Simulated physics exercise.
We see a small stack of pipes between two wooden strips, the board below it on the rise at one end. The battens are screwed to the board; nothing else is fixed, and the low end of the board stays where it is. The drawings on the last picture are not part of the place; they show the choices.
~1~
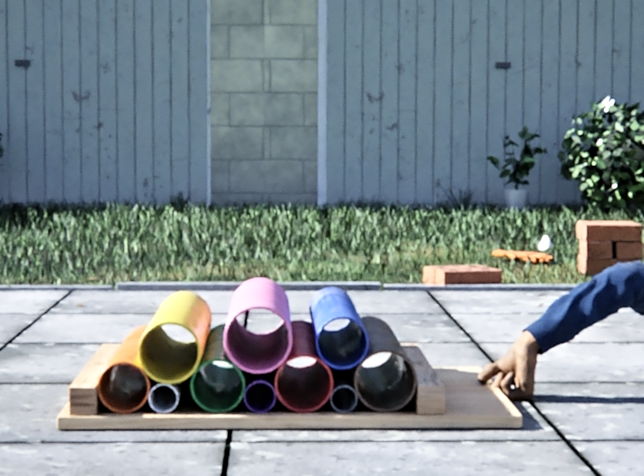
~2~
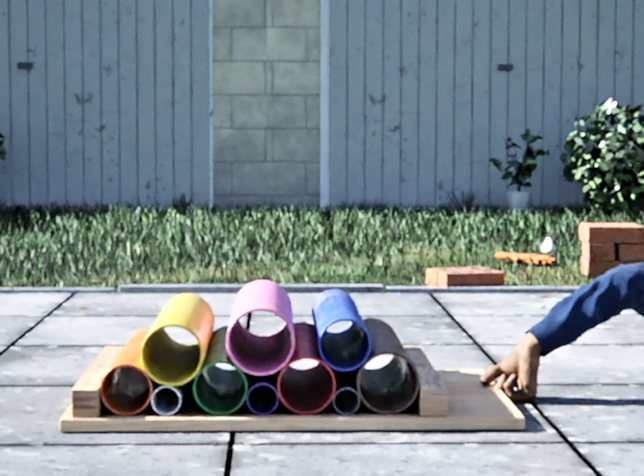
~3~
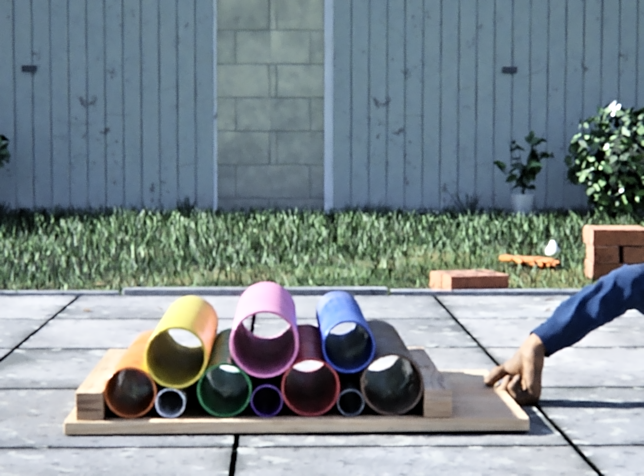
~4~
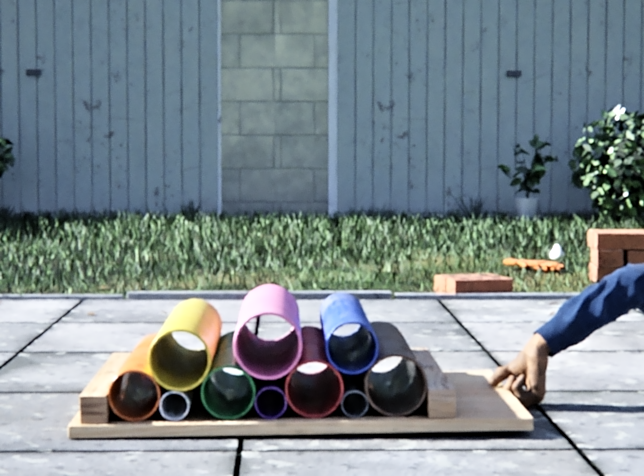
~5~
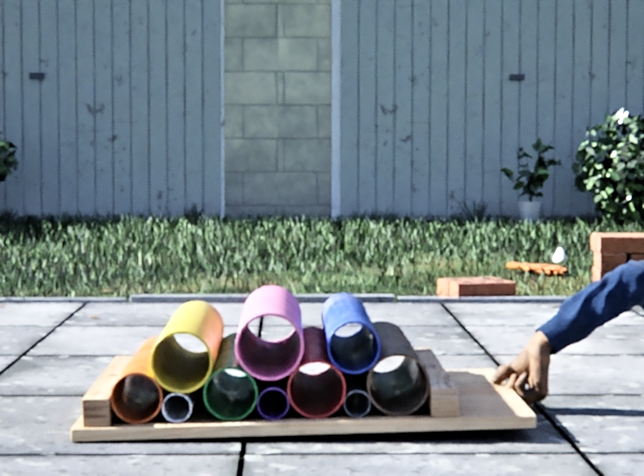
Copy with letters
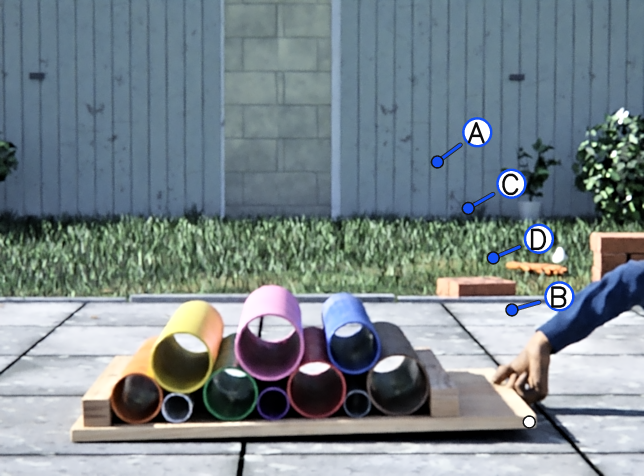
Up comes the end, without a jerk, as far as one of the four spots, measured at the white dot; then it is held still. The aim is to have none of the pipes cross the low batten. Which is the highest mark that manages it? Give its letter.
Up to A.
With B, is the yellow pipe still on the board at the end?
Yes.
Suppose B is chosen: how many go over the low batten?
At B the number is none.
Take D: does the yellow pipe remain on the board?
Yes.
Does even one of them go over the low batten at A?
No, at A.
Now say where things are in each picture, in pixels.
The first frame shows green pipe (218, 386); purple pipe (260, 397).
The second frame shows purple pipe (262, 399); red pipe (307, 385).
The third frame shows board (296, 386); grey pipe (351, 402); brown pipe (392, 384); yellow pipe (176, 357).
The fourth frame shows board (300, 388); orange pipe (134, 395); green pipe (228, 392).
The fifth frame shows board (303, 389); orange pipe (137, 398).
On the marked copy, A at (437, 162); B at (512, 310); C at (468, 208); D at (493, 258); the white dot at (529, 422).
Following A. Soon after the start, board at 20°.
Later, board at 37°.
In the end, board at 37°, none over the low batten.
As for the rest, B none over the low batten; C none over the low batten; D none over the low batten.
